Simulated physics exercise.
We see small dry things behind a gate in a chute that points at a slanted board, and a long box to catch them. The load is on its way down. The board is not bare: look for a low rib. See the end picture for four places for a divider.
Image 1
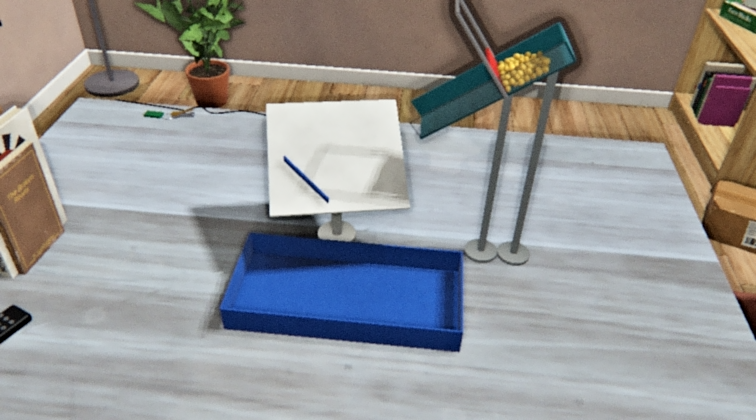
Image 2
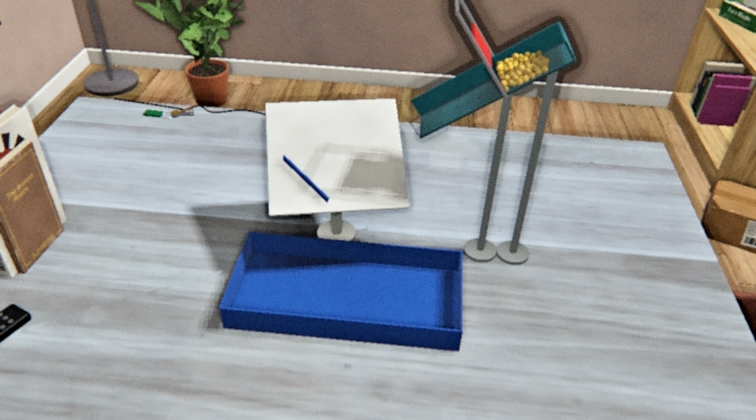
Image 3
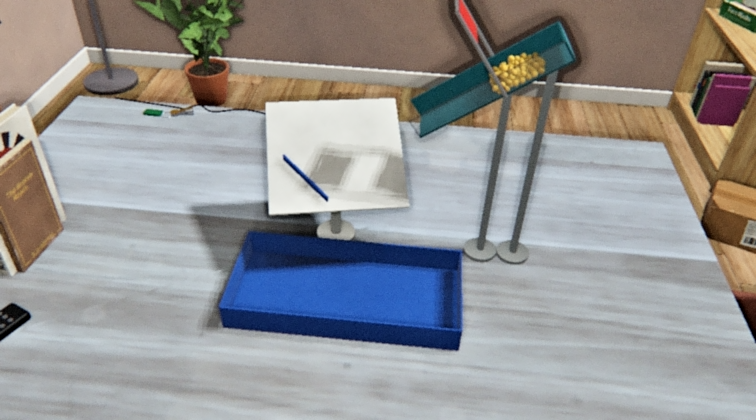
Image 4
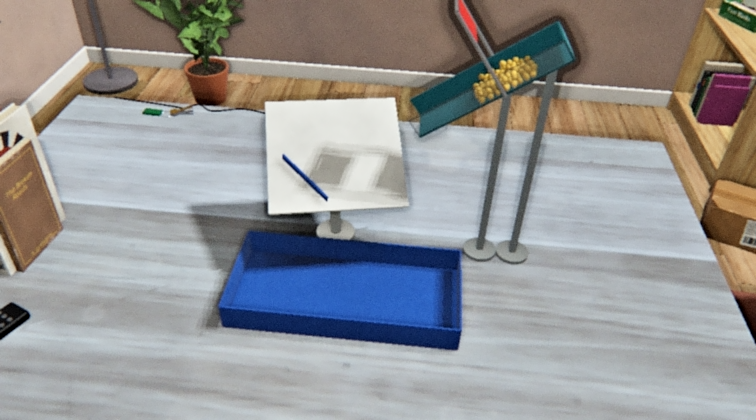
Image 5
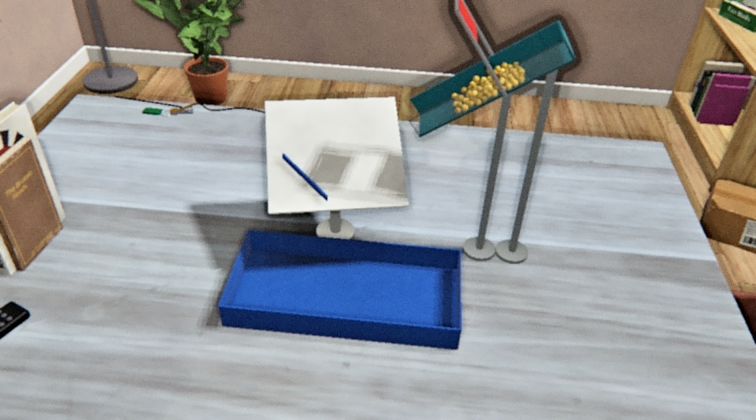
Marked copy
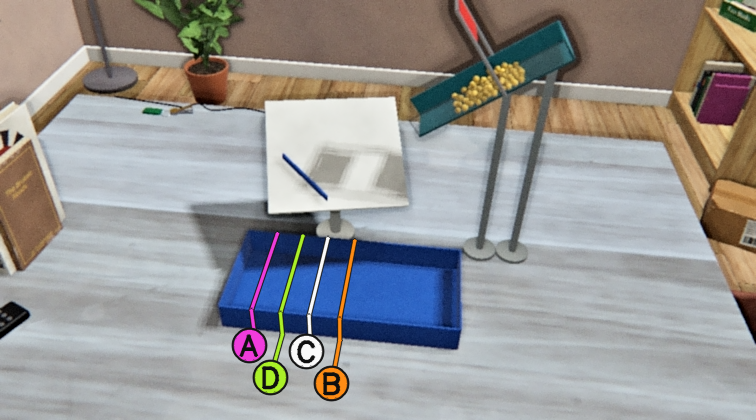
A red-marked gate lifts in a teal chute, and yellow balls slide partway down it.
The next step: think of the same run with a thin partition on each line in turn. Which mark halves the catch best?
Line B does it best.
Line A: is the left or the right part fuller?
More lands on the right.
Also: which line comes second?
It is C.
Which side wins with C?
Right.
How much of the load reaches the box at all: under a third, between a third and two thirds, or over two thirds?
About that: Over two thirds.
On the marked copy, line A crosses the front rim at (251, 309); line B crosses the front rim at (339, 318); line C crosses the front rim at (309, 314); line D crosses the front rim at (280, 312).
With A, of what is caught, none on the left of the divider, all on the right.
With B, of what is caught, about half on the left of the divider, about half on the right.
With C, of what is caught, a small part on the left of the divider, most on the right.
With D, of what is caught, none on the left of the divider, all on the right.
